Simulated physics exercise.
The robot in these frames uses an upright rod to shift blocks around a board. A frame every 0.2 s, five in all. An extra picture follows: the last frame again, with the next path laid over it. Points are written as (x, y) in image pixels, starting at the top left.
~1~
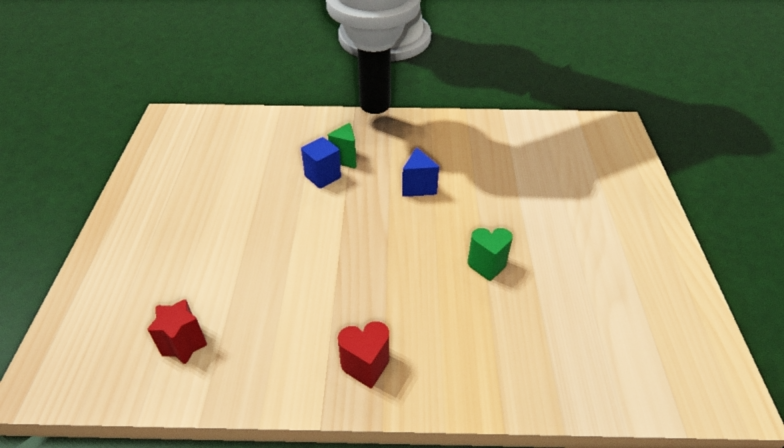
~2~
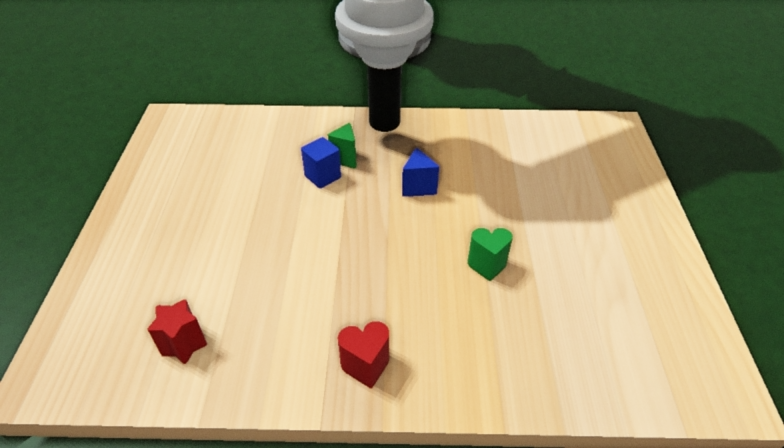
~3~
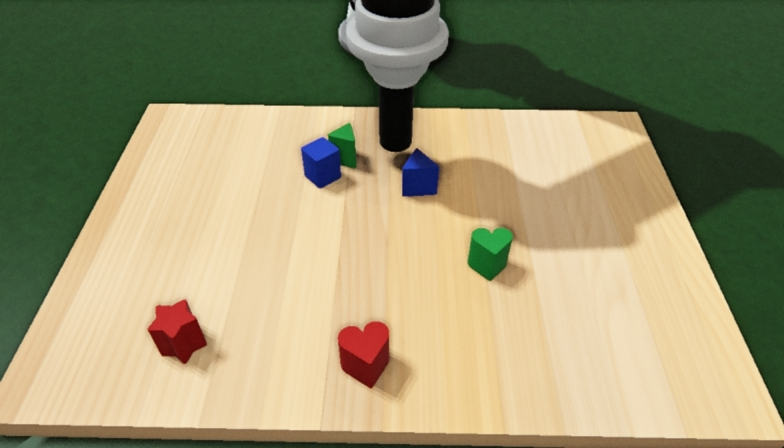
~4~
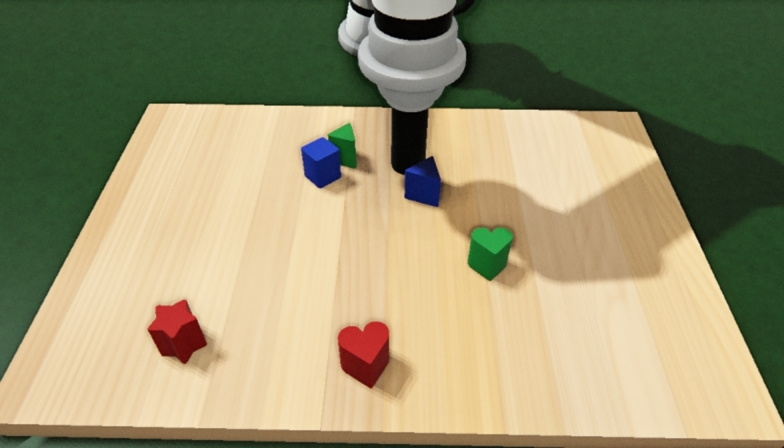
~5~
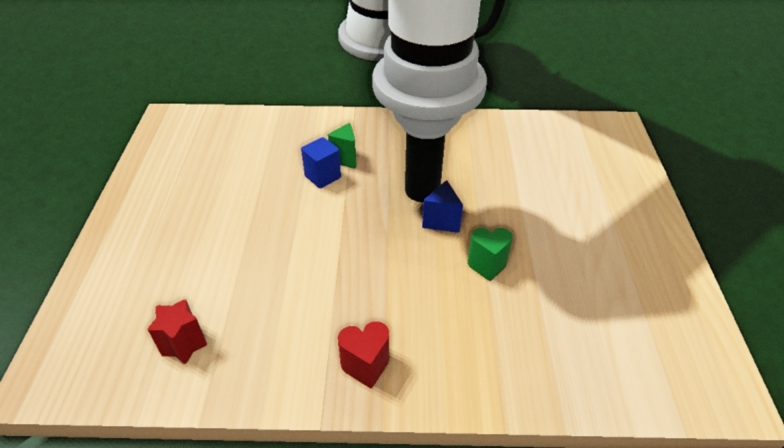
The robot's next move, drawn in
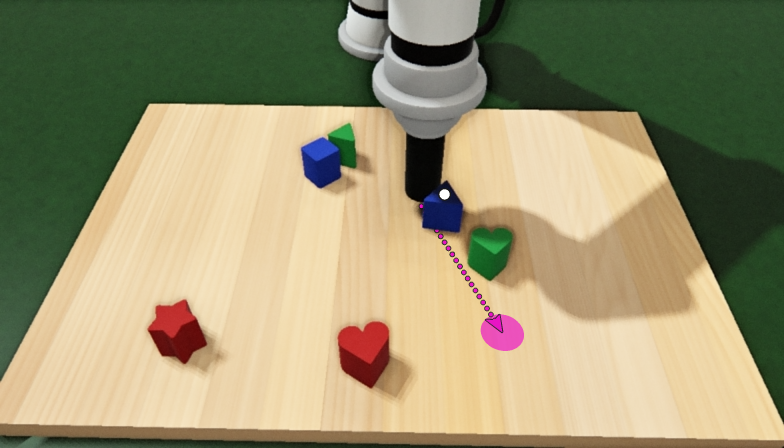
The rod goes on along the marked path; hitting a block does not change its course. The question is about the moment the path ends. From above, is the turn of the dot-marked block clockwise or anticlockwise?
It twists against the clock when seen from above.
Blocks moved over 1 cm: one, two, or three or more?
Two blocks move more than 1 cm.
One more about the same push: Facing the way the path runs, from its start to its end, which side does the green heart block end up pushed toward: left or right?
The green heart block is shifted sideways to the left, facing along the path from start to end.
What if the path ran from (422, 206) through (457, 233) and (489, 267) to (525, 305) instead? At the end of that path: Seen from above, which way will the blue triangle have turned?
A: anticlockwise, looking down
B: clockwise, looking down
Choice B: Clockwise, looking down.
Path on the board, in a line from (422, 206) to (502, 332); the dot is on the blue triangle.
On the path given first. One third of the way, rod at (447, 229); blue triangle at (477, 231), turned 20° anticlockwise; green heart block at (502, 249), turned 15° anticlockwise.
Two thirds of the way, rod at (474, 271); blue triangle at (511, 258), turned 40° anticlockwise; green heart block at (538, 275), turned 25° anticlockwise.
At the end, rod at (506, 318); blue triangle at (518, 263), turned 60° anticlockwise; green heart block at (546, 279), turned 40° anticlockwise.
